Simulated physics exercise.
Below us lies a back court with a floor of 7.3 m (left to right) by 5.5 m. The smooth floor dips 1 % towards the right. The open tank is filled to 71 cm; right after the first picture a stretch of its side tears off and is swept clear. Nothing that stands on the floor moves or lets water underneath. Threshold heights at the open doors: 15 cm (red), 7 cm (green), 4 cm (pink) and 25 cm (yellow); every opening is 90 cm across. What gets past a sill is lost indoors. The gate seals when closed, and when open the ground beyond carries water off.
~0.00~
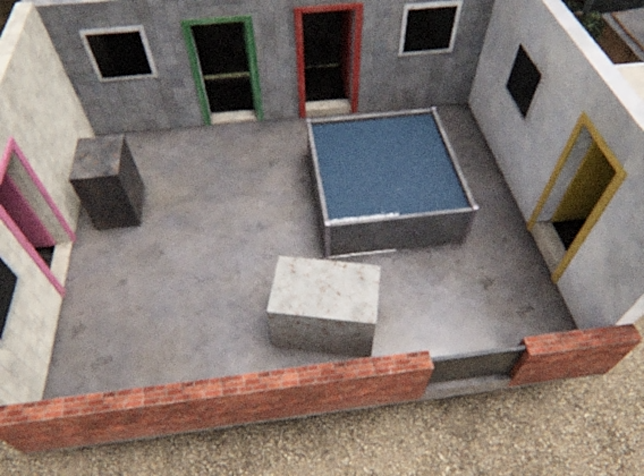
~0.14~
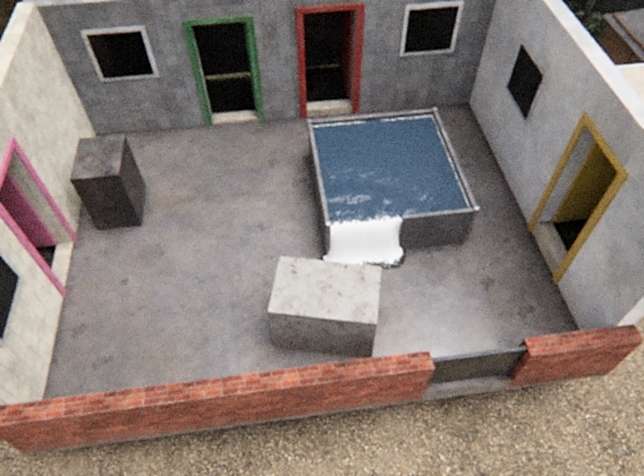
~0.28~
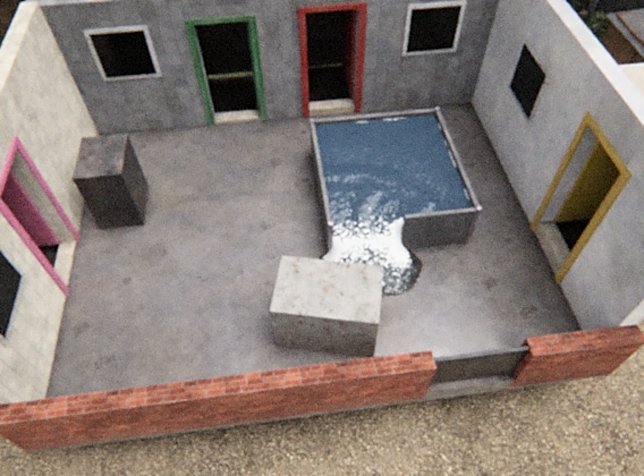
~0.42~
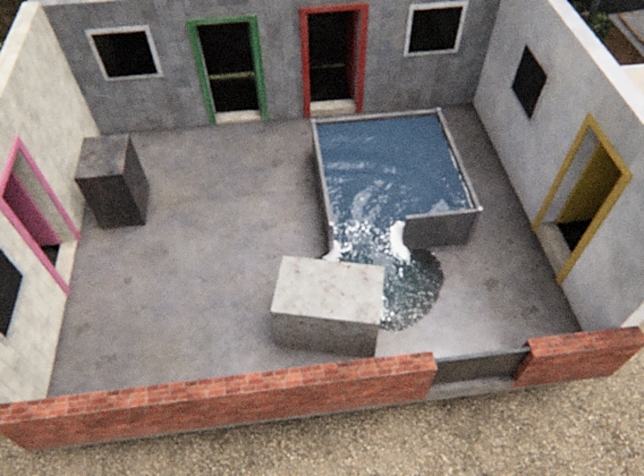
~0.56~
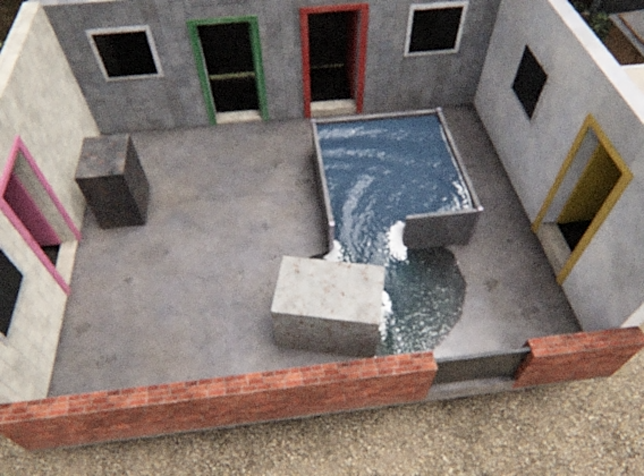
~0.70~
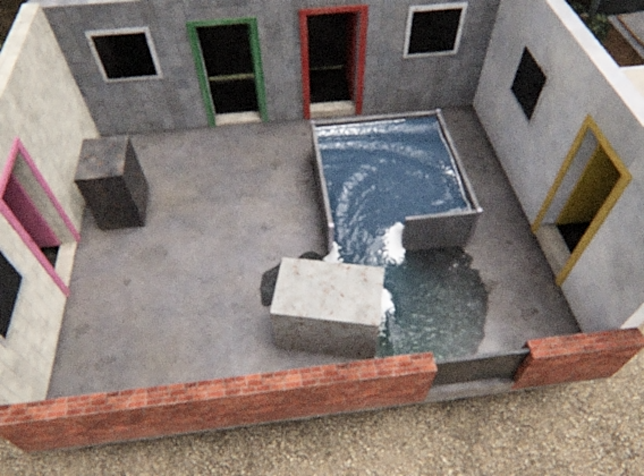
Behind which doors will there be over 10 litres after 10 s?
Within that time: At the red door it does not reach the limit; at the green door it goes over the limit; at the pink door it exceeds the limit; at the yellow door it does not reach the limit.
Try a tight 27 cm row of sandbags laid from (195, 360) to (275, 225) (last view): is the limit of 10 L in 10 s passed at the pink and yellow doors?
Against that limit: Pink under, yellow under.
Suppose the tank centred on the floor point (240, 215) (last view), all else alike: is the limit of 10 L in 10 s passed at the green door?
Against that limit: Green below.
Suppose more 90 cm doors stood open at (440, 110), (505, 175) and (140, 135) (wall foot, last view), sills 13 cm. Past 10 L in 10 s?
In turn: Past it, under, under.
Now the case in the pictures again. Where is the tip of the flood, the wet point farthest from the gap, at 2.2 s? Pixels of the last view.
Around (86, 260).
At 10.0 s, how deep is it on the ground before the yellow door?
Roughly 9.5 cm deep.
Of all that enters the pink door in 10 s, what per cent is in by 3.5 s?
About 35 per cent.
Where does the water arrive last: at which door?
It is the red one.
After 1.4 s water covers 20 % of the floor and is deepest (59 cm) near (349, 301); red door not reached, green door not reached, pink door not reached, yellow door not reached.
After 2.2 s water covers 45 % of the floor and is deepest (47 cm) near (349, 301); red door not reached, green door not reached, pink door not reached, yellow door 8 cm at the sill, 0 L in.
After 3.5 s water covers 80 % of the floor and is deepest (32 cm) near (349, 301); red door not reached, green door 3 cm at the sill, 0 L in, pink door 12 cm at the sill, 33 L in, yellow door 16 cm at the sill, 0 L in.
After 6.0 s water covers 95 % of the floor and is deepest (22 cm) near (484, 144); red door 4 cm at the sill, 0 L in, green door 4 cm at the sill, 0 L in, pink door 9 cm at the sill, 70 L in, yellow door 14 cm at the sill, 0 L in.
After 10.0 s water covers 100 % of the floor and is deepest (16 cm) near (467, 108); red door 9 cm at the sill, 0 L in, green door 12 cm at the sill, 26 L in, pink door 5 cm at the sill, 89 L in, yellow door 9 cm at the sill, 0 L in.
